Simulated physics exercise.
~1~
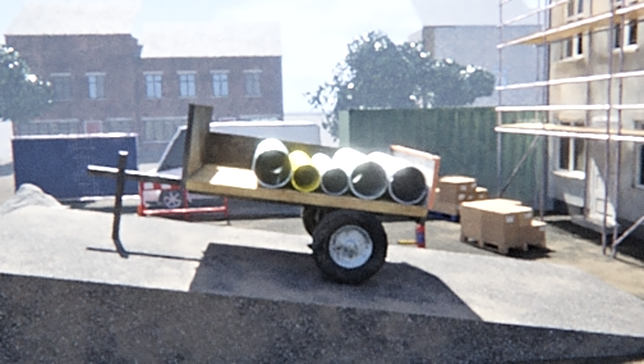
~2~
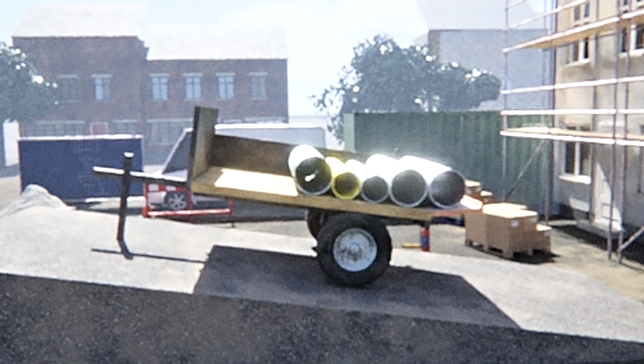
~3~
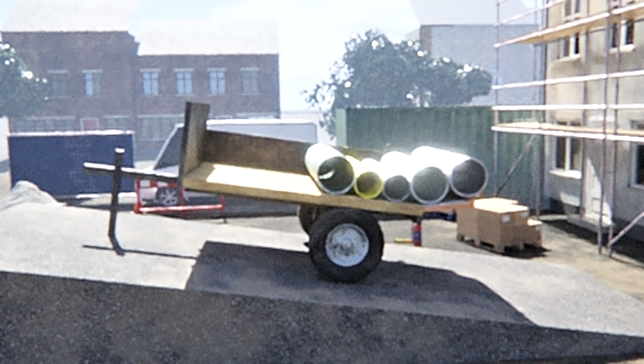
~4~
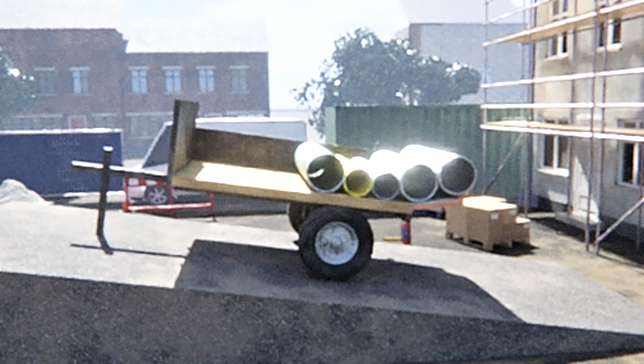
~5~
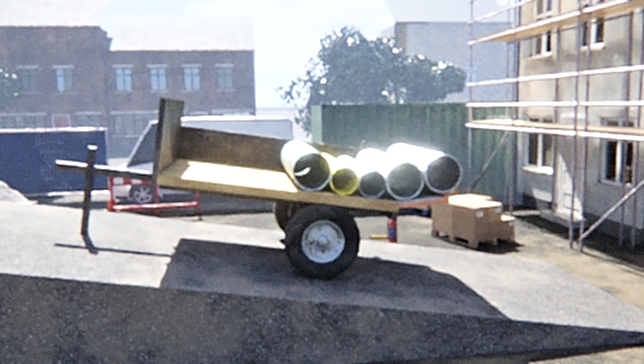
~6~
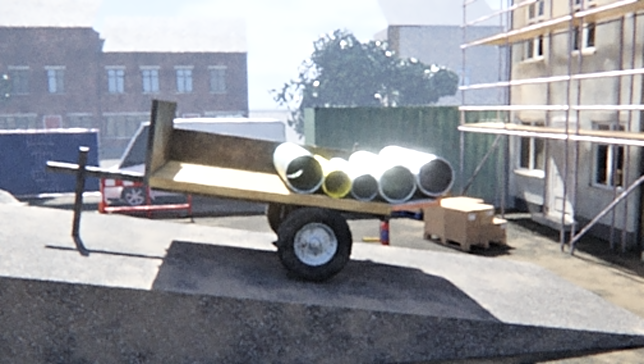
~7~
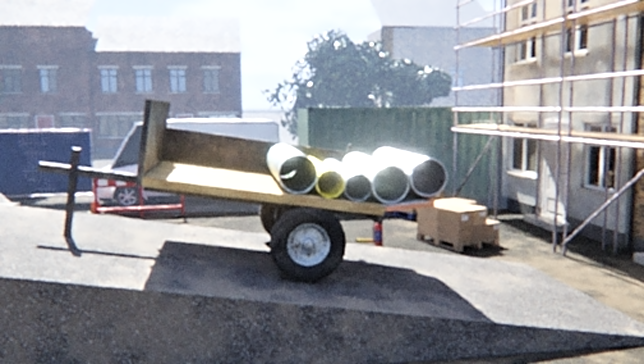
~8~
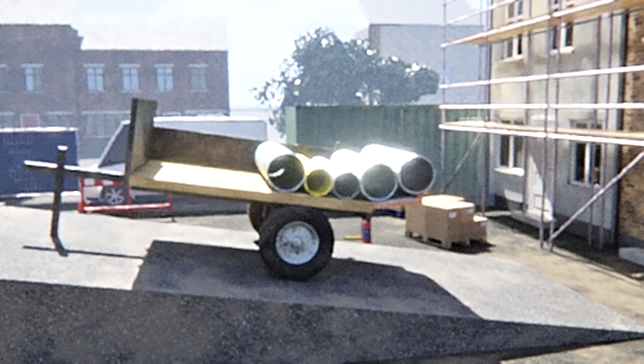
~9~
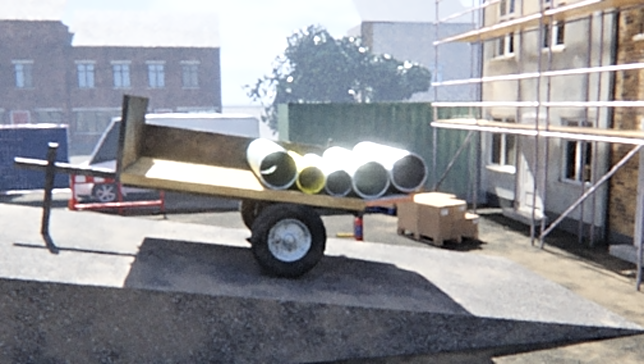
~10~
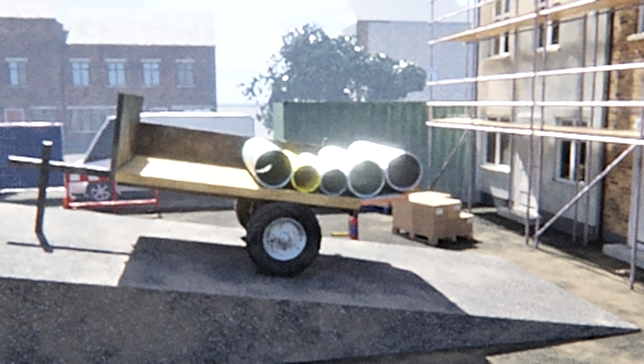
Five hollow pipes, one of them yellow, roll a short way right along the bed of a trailer parked on a slope as its tailgate drops, then settle side by side near the open end, all still aboard as the view drifts right.
